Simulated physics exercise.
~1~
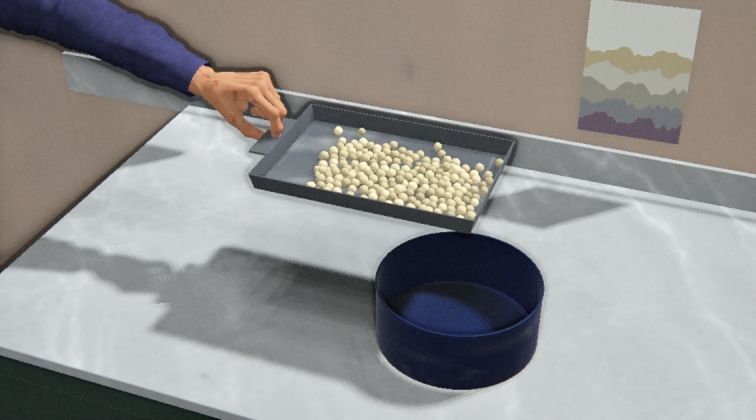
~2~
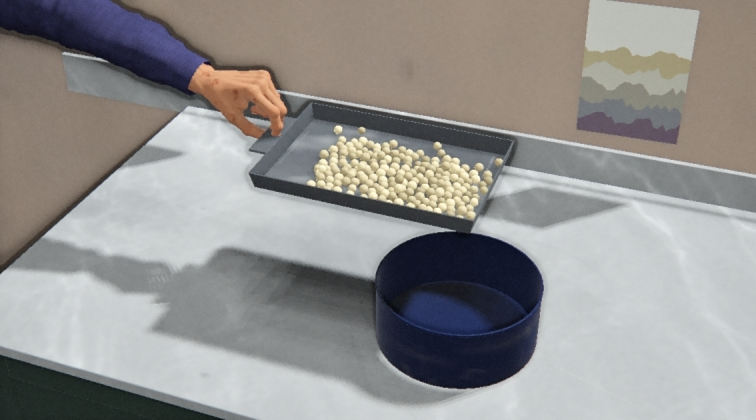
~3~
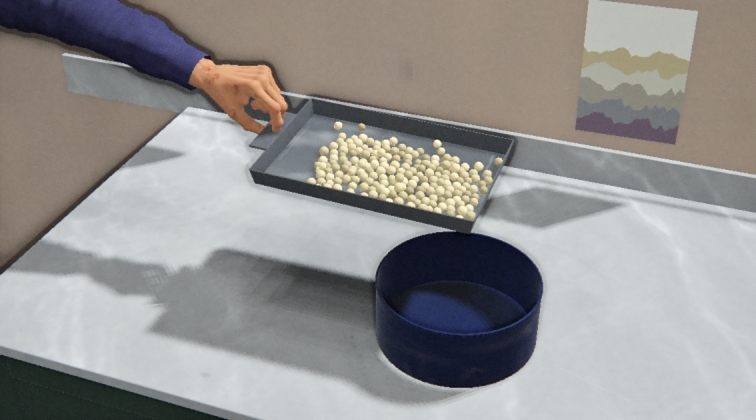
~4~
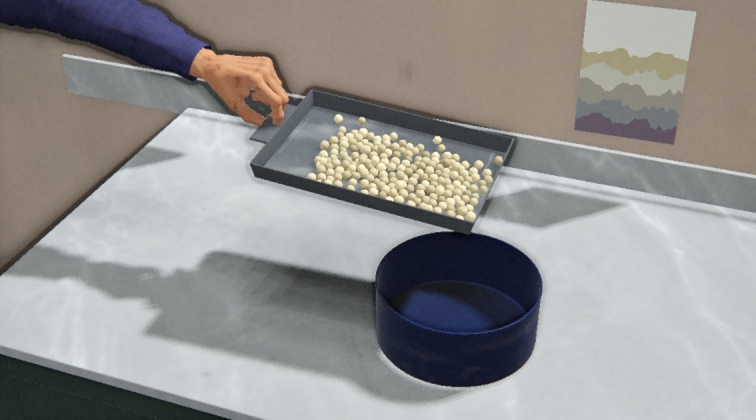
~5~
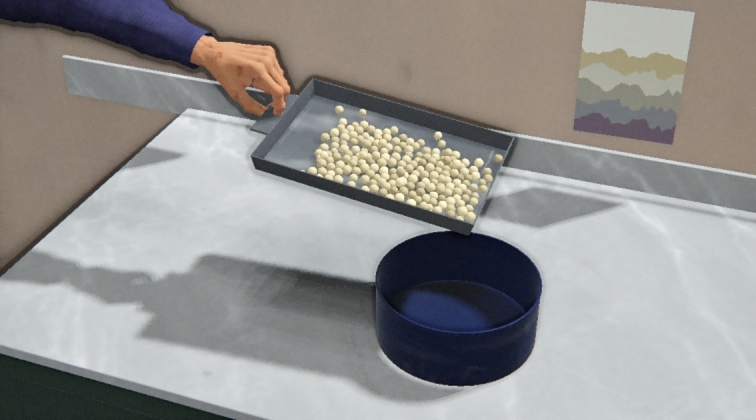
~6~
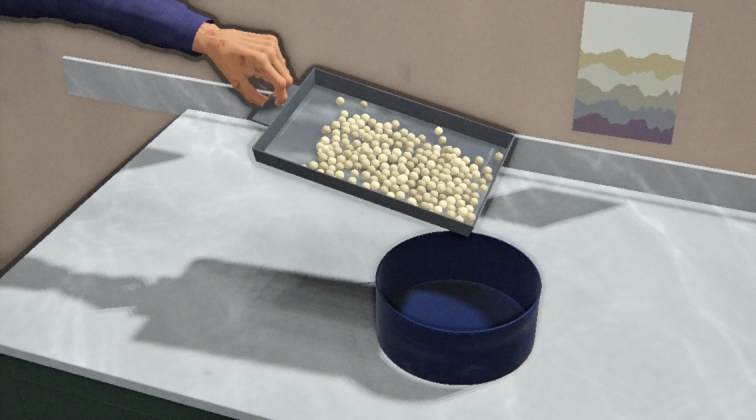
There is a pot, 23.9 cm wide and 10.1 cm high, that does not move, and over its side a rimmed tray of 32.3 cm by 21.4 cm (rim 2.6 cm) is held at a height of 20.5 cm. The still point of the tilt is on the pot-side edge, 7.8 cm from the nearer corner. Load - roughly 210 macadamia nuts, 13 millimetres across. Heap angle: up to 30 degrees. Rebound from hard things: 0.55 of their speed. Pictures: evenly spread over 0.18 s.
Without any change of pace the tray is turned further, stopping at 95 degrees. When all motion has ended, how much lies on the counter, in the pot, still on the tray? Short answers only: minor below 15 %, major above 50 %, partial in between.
As I see it, counter: Looks set for a minimal amount; pot: Looks set for the better part; left on the tray: Looks set for a minimal amount.
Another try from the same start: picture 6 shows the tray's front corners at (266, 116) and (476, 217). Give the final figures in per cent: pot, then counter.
Pot: 25, counter: 75.
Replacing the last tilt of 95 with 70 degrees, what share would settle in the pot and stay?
Share in the pot: Around 60 %.
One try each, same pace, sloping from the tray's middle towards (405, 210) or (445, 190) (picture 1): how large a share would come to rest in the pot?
Near 90 and 55 percent, in that order.
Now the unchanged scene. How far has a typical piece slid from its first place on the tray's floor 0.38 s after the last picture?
Roughly 2 cm.
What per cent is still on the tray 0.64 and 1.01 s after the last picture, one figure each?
In turn: 95, 10.
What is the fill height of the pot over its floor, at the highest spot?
I'd put it at close to 3.5 centimetres.
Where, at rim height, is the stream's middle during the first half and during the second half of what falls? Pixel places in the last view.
Roughly (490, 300) to begin with, later roughly (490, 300).
Then, 0.38 s after the last picture, tilt 52 degrees; the tray holds 100 %, the pot 0 %.
Then, 0.64 s after the last picture, tilt 79 degrees; the tray holds 95 %, the pot 0 %.
Then, 1.01 s after the last picture, tilt 95 degrees; the tray holds 10 %, the pot 80 %.
In the end, counter 5 %, pot 95 %, tray 0 %.
